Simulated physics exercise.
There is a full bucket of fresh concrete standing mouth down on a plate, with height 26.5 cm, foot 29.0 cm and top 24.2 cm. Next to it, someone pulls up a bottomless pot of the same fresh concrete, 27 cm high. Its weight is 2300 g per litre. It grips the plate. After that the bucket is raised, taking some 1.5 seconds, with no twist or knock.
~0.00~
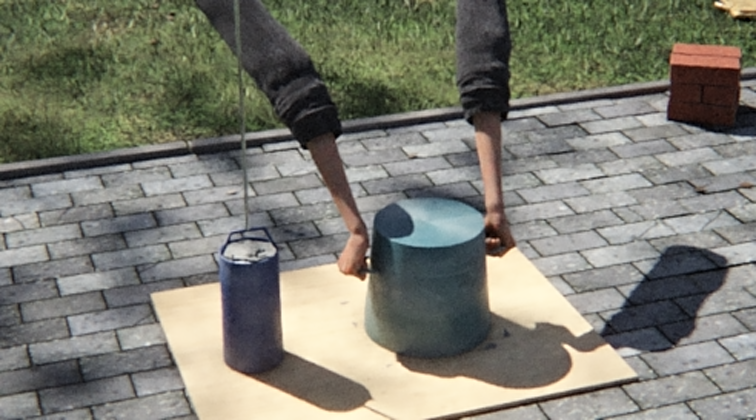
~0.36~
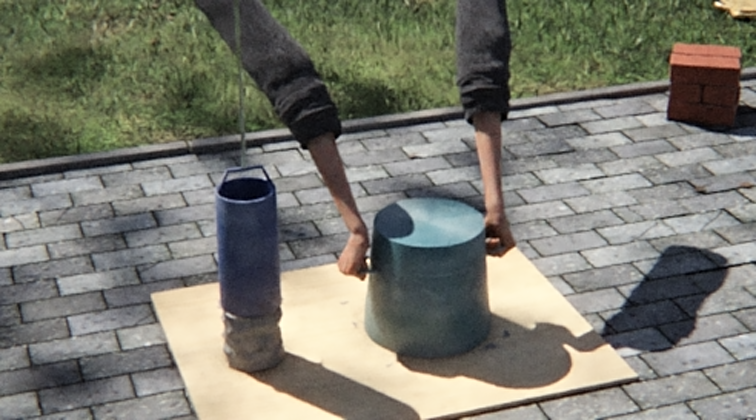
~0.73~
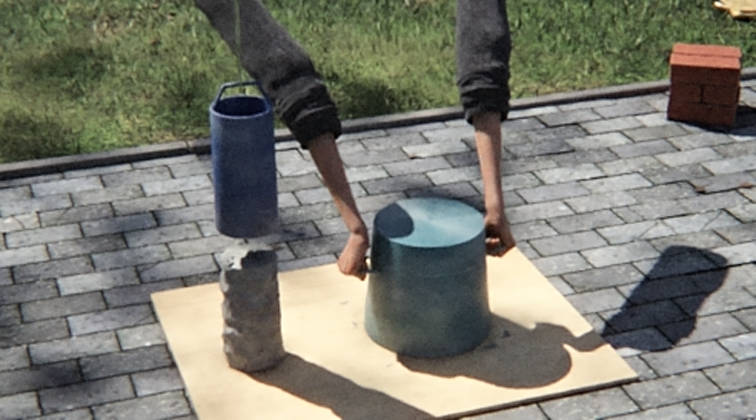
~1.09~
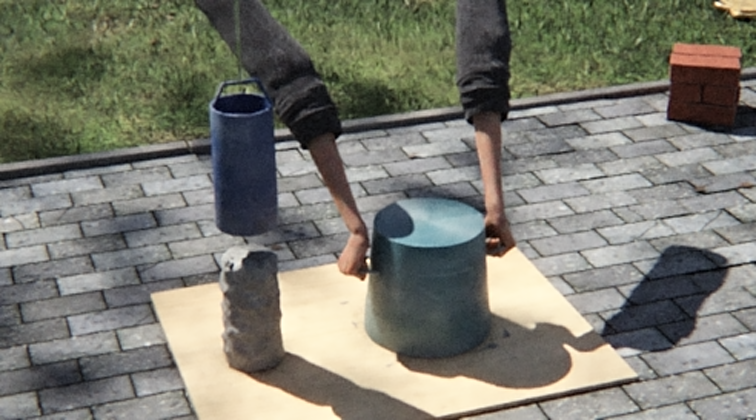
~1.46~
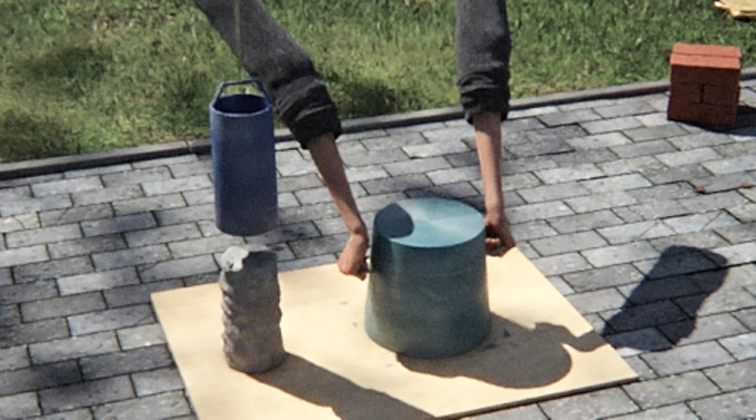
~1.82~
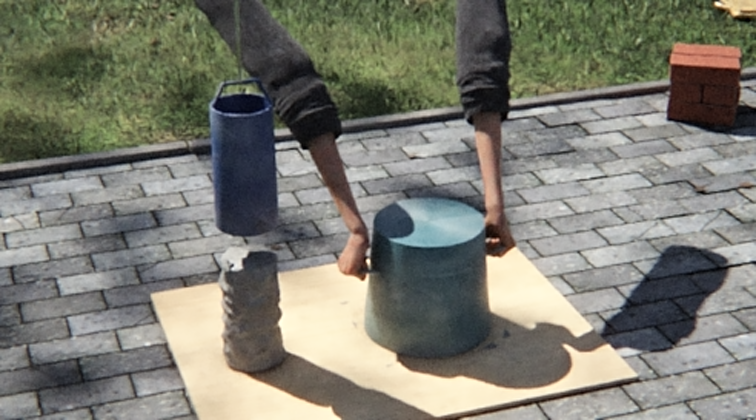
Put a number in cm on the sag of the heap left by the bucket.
Estimate: Around 0 cm.
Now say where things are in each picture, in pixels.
Middle of the pot's mouth at (249, 251), still down; middle of the bucket's top at (429, 223), not yet moved, in the first picture.
Middle of the pot's mouth at (246, 190), raised 14 cm; middle of the bucket's top at (429, 223), not yet moved, in the second picture.
Middle of the pot's mouth at (242, 108), raised 33 cm; what the pot left 26 cm high and 13 cm wide, top at (249, 255); middle of the bucket's top at (429, 223), not yet moved, in the third picture.
Middle of the pot's mouth at (242, 105), raised 34 cm; what the pot left 26 cm high and 13 cm wide, top at (249, 255); middle of the bucket's top at (429, 223), not yet moved, in the fourth picture.
Middle of the pot's mouth at (242, 105), raised 34 cm; what the pot left 26 cm high and 13 cm wide, top at (249, 255); middle of the bucket's top at (429, 223), not yet moved, in the fifth picture.
Middle of the pot's mouth at (242, 105), raised 34 cm; what the pot left 26 cm high and 13 cm wide, top at (249, 256); middle of the bucket's top at (429, 223), not yet moved, in the sixth picture.
After 2.2 s, the bucket is up 6.4 cm; the fresh concrete has come down 0.1 cm to 26 cm and is 29 cm wide.
After 2.6 s, the bucket is up 17 cm; the fresh concrete has come down 0.1 cm to 26 cm and is 29 cm wide.
After 2.9 s, the bucket is up 26 cm; the fresh concrete has come down 0.1 cm to 26 cm and is 29 cm wide.
After 3.4 s, the bucket is clear; the fresh concrete has come down 0.1 cm to 26 cm and is 29 cm wide.
After 4.0 s, at rest, the bucket is clear; the fresh concrete has come down 0.1 cm to 26 cm and is 29 cm wide.
